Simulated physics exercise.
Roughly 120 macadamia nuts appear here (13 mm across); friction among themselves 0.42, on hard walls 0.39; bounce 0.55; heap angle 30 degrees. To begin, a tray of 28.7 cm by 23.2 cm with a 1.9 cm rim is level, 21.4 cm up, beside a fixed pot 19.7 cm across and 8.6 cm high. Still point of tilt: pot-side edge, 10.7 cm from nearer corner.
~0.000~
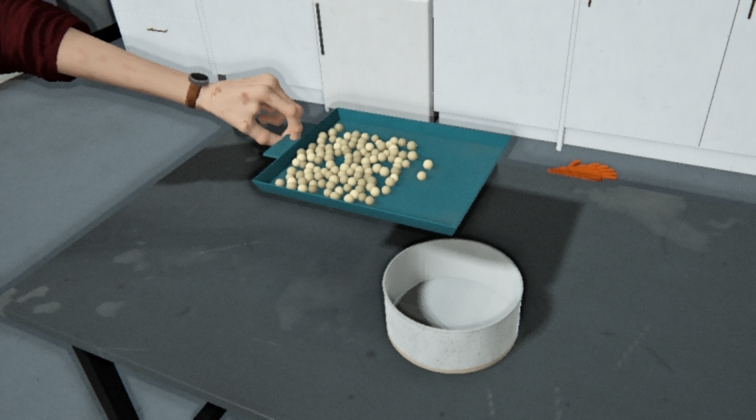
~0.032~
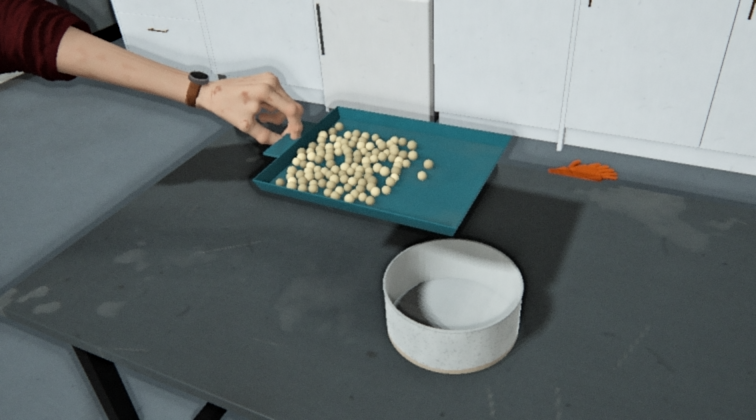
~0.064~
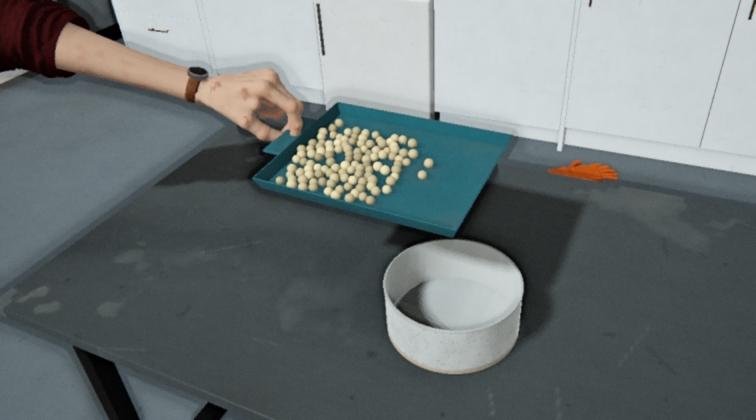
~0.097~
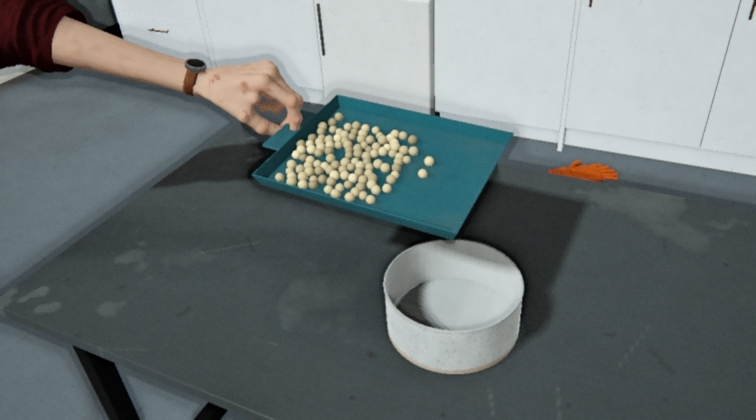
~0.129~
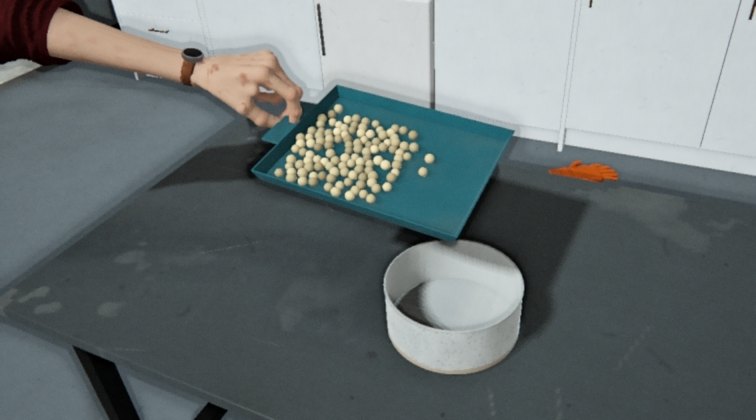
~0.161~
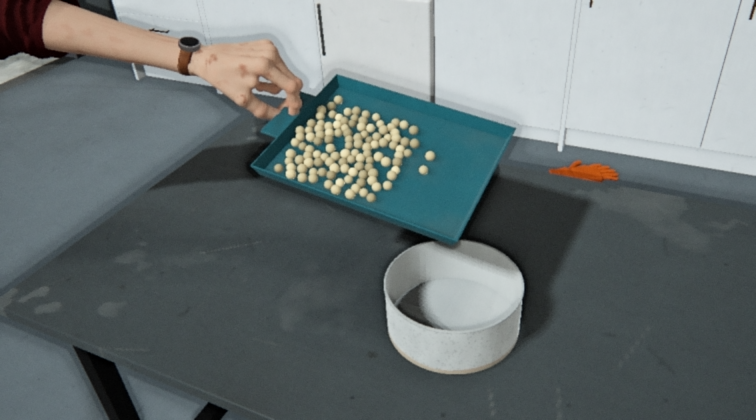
At first, a hand with a wristwatch holds a teal tray of small, round, pale pieces almost level above a dark table, beside a white bowl. Then the hand rises slightly, lifting the tray's far left side so it slants gently toward the bowl, while the pieces stay clustered.
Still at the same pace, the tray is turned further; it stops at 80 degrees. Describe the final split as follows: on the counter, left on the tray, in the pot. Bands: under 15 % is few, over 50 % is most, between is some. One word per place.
Counter: Some, left on the tray: Few, pot: Most.
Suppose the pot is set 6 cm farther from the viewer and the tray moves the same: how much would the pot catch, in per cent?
In that case about 5 percent would end up there.
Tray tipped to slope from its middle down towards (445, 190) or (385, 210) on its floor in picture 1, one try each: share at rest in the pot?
The share comes to roughly 30 in a hundred, then roughly 70 in a hundred.
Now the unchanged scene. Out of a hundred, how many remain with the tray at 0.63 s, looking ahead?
I'd say close to 70 per cent.
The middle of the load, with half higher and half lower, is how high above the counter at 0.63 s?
The halfway mark sits at about 18 cm.
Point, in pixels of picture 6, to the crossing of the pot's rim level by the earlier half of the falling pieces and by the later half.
Near (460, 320) at first, near (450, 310) afterwards.
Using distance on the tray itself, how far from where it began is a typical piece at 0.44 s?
I'd say close to 6 centimetres.
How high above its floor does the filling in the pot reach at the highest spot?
Top level: Approx. 2.5 cm.
Then, at 0.44 s, tilt 46 degrees; the tray holds 100 %, the pot 0 %.
After 0.63 s, tilt 69 degrees; the tray holds 70 %, the pot 0 %.
Then, at 0.93 s, tilt 80 degrees; the tray holds 5 %, the pot 65 %.
In the end, at 1.8 s, counter 25 %, tray 0 %, pot 75 %.
